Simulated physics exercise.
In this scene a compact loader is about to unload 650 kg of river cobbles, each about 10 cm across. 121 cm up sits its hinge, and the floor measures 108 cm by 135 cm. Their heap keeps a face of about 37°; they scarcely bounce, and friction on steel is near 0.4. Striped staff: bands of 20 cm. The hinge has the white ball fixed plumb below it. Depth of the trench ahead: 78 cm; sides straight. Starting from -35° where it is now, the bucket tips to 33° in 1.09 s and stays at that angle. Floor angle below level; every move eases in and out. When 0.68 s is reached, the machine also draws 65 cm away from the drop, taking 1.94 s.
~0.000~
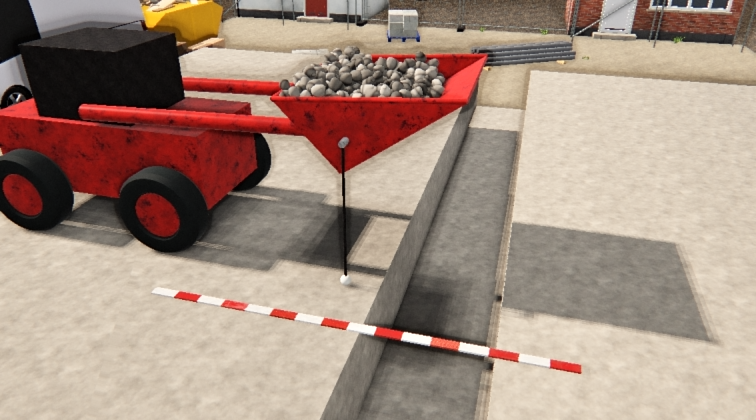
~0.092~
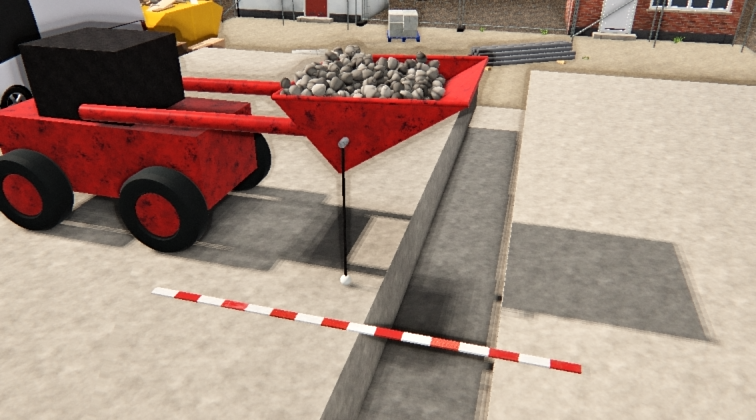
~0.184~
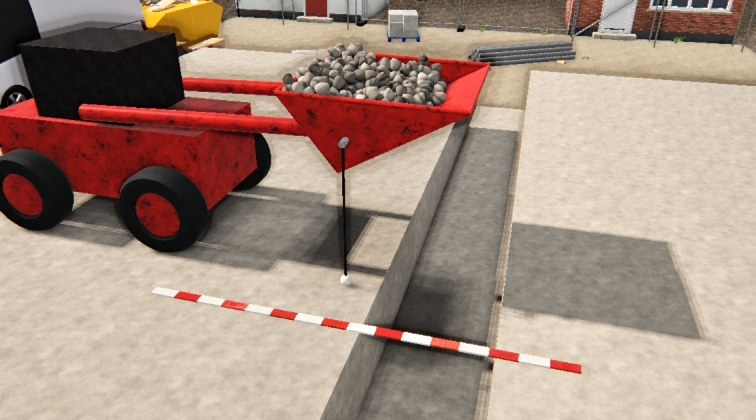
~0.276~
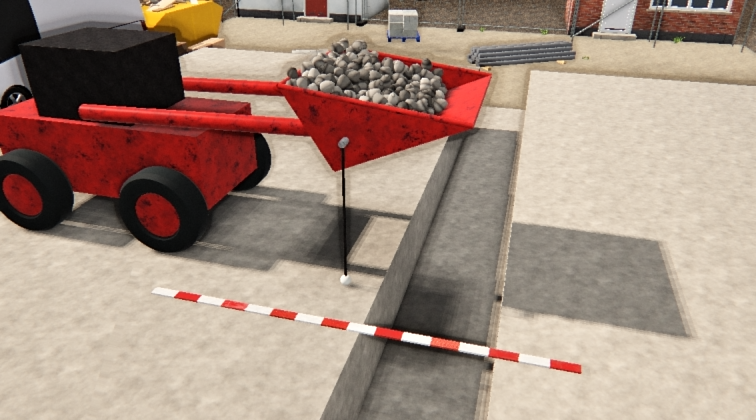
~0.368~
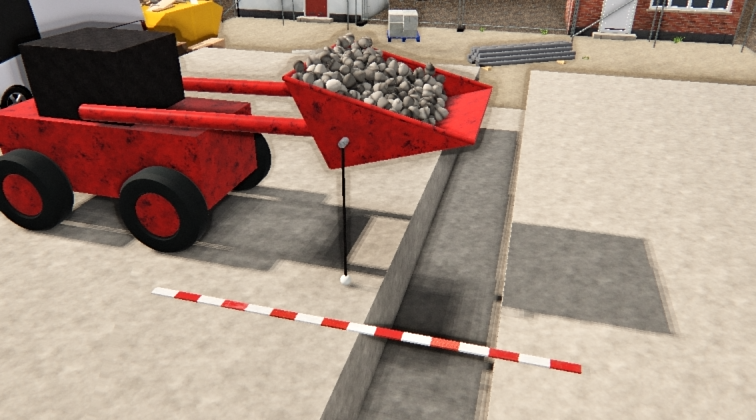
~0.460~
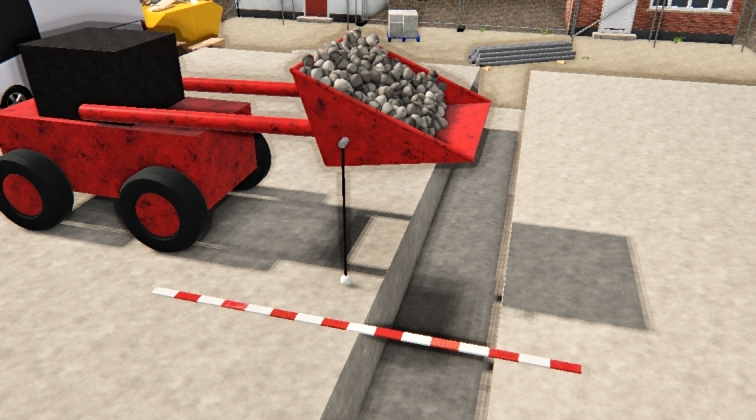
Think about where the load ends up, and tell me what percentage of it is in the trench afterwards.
Roughly 95 per cent of the load.
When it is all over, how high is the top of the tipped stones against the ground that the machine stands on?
It finishes some 10 cm up from that ground.
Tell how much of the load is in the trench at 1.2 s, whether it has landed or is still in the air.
By that moment, roughly 25 per cent of the load.
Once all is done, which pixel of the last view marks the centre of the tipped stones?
Around (461, 316).
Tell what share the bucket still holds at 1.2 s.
It holds some 75 per cent.
After 0.8 s the floor is at 23°; 100 % in the bucket; the foremost stones are at (438, 157).
After 1.2 s the floor is at 33°; 77 % in the bucket, 23 % in the trench; the foremost stones are at (478, 244).
After 3.1 s the floor is at 33°; 0 % in the bucket, 97 % in the trench, 3 % past the trench; the foremost stones are at (592, 279).
After 5.9 s the floor is at 33°; 0 % in the bucket, 97 % in the trench, 3 % past the trench; the foremost stones are at (592, 279).
